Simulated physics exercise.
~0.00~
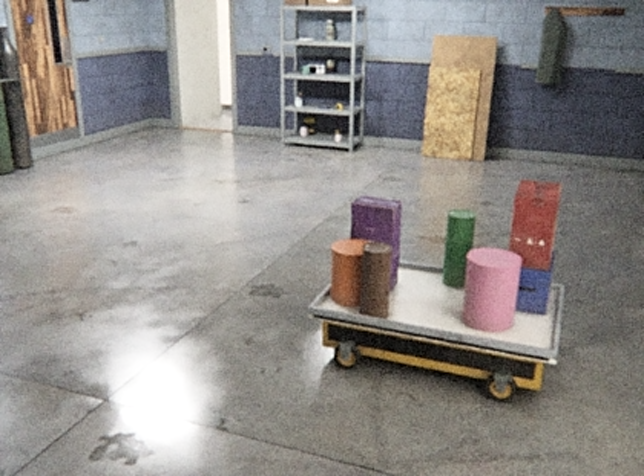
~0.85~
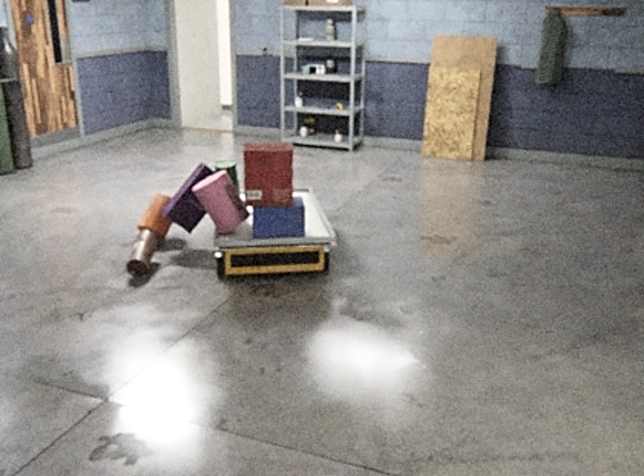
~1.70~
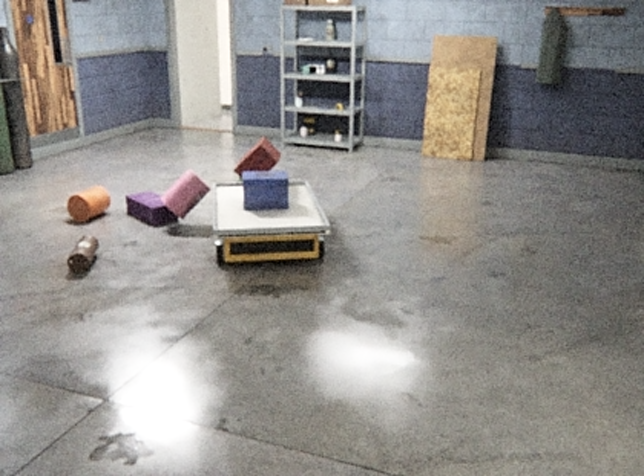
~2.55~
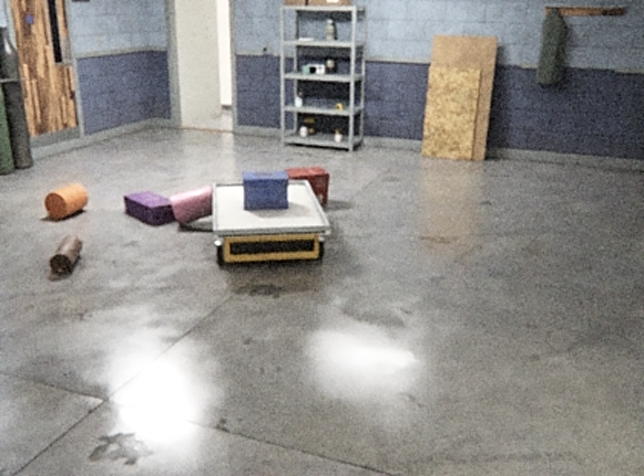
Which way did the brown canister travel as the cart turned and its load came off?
The brown canister moved to the left, ending up on its side on the floor.
In a workshop with a shiny concrete floor, a low cart carrying colourful cylinders and boxes turned and moved left, and its load toppled; the orange, brown, purple, pink and red pieces landed on the floor, leaving the blue box aboard the stopped cart.
